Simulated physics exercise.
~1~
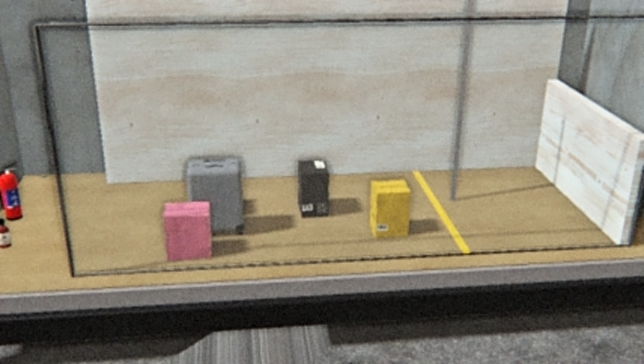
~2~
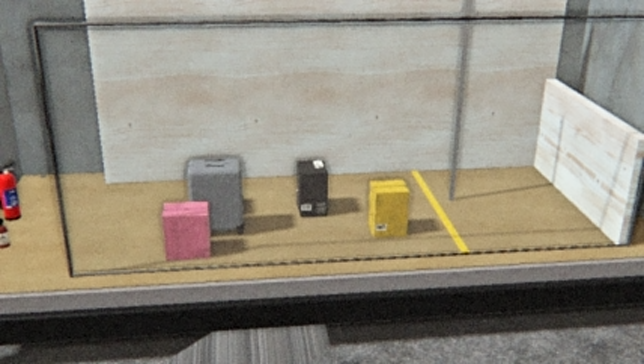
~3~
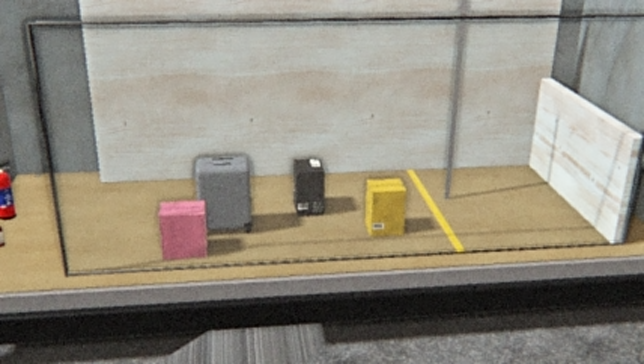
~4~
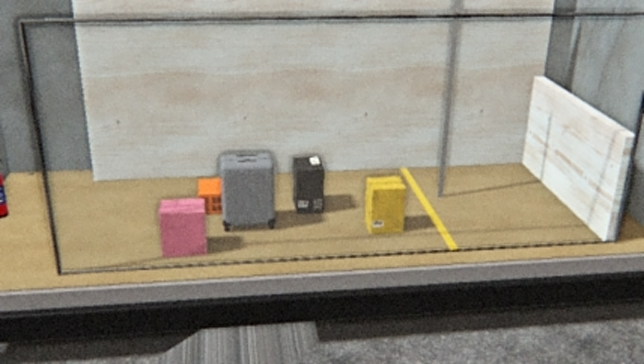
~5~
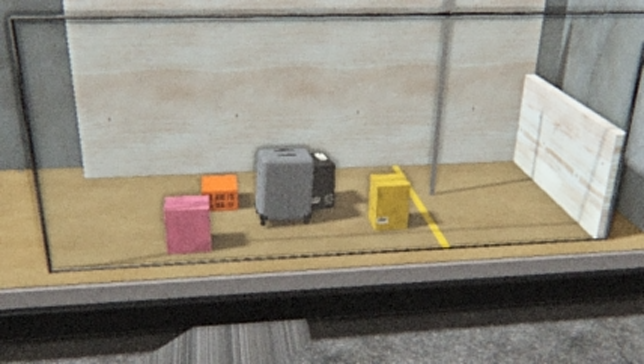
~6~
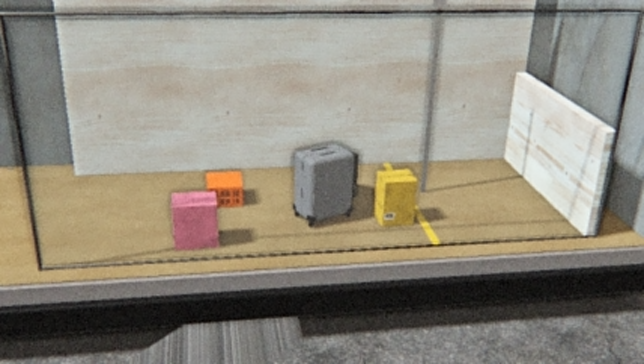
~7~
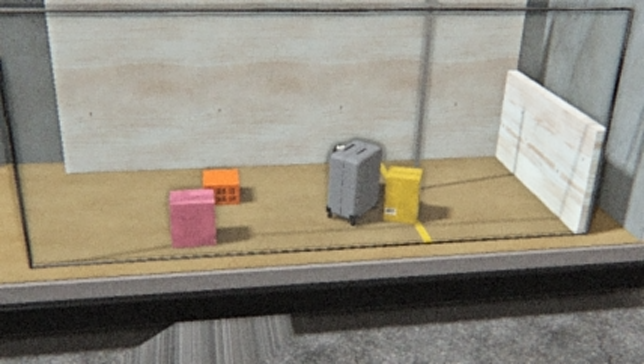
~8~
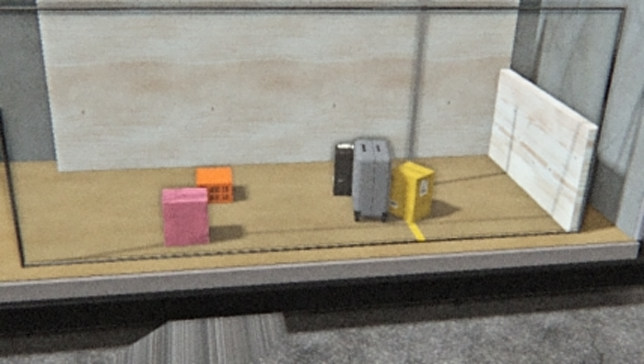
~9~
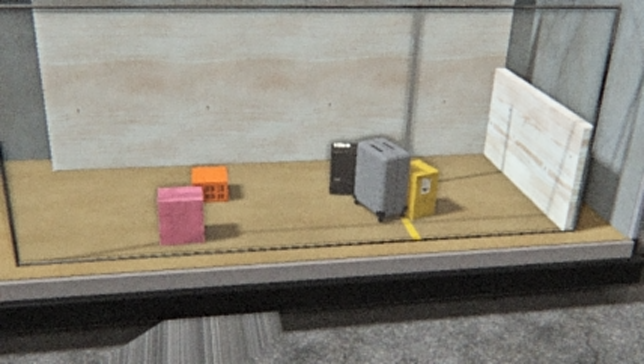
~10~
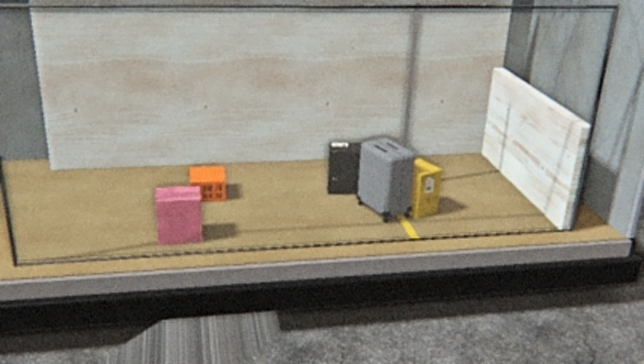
To begin with, a grey wheeled case, a pink carton, a black pack and a yellow pack stand upright in a van's bay, left of a yellow line on the floor. The grey case rolls right, uncovering an orange crate behind it, while the other goods shift more modestly the same way. It passes in front of the black pack, hiding it, and comes up against the yellow pack. The black pack reappears behind the case on its left, as the yellow pack turns and moves over the line. Finally the yellow pack stands beyond the line, with the pink carton, orange crate and black pack short of it.
